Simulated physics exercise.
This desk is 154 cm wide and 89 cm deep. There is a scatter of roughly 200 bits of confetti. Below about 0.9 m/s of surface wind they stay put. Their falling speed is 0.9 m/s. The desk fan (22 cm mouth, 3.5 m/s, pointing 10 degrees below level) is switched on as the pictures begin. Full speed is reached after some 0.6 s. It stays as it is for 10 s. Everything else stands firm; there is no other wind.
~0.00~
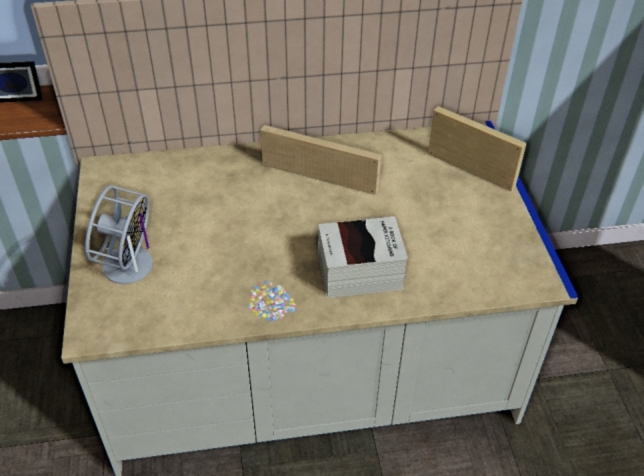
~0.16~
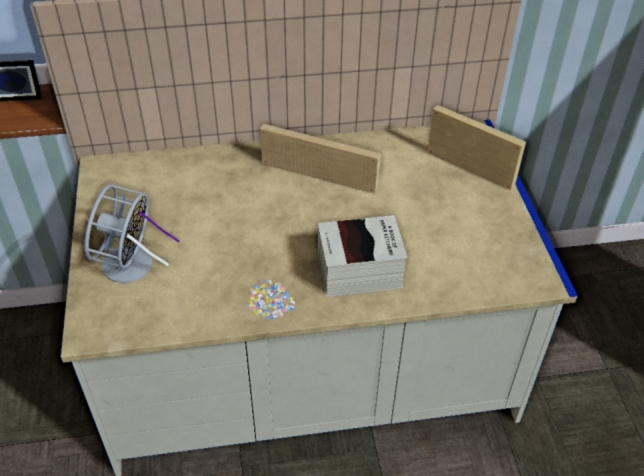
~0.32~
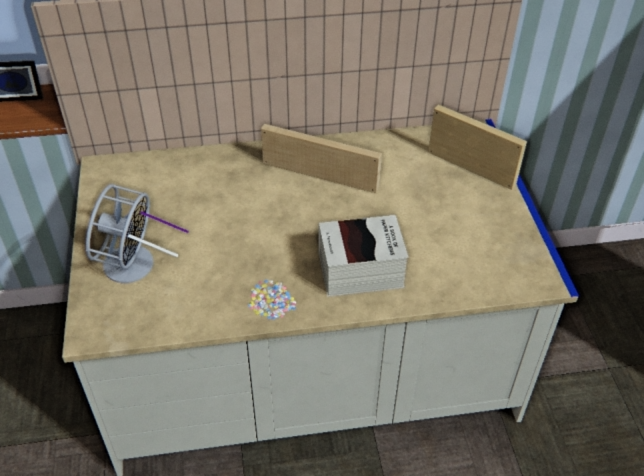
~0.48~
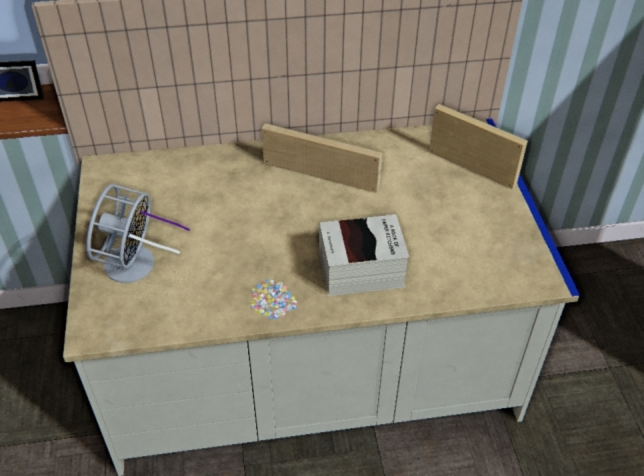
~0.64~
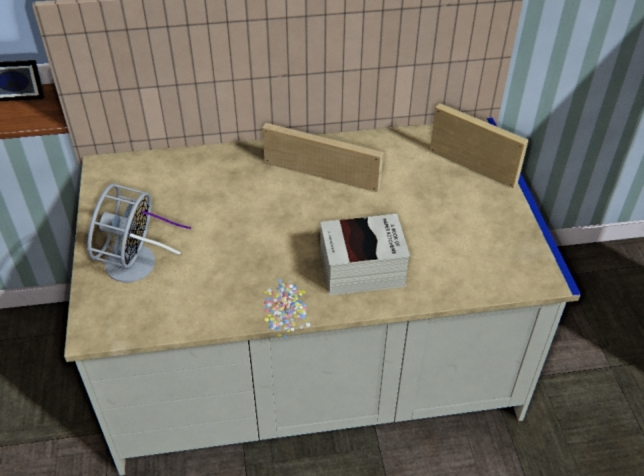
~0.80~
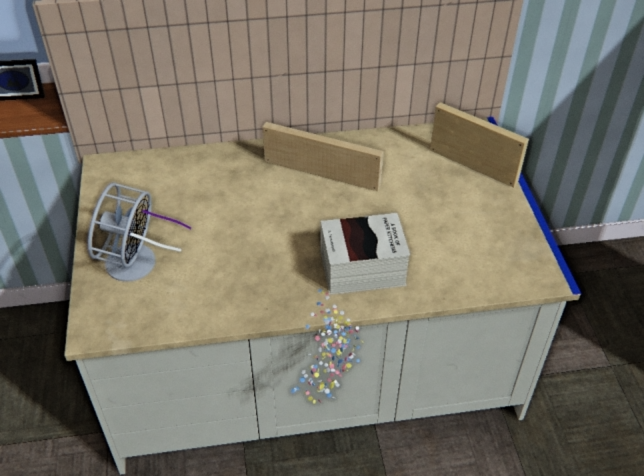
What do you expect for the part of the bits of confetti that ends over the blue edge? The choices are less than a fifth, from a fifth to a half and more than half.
The share over the blue edge is not even a fifth.
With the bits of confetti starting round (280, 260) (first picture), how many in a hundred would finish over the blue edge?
Then about 10 %.
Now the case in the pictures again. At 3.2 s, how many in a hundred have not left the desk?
Near 0 %.
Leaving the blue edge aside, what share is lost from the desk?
Near 100 %.
After 2.0 s the count stands so, 0 % are over the blue edge.
After 3.2 s the count stands so, 0 % are over the blue edge.
After 5.5 s the count stands so, 0 % are over the blue edge.
After 10.0 s, at the end, 0 % are over the blue edge.
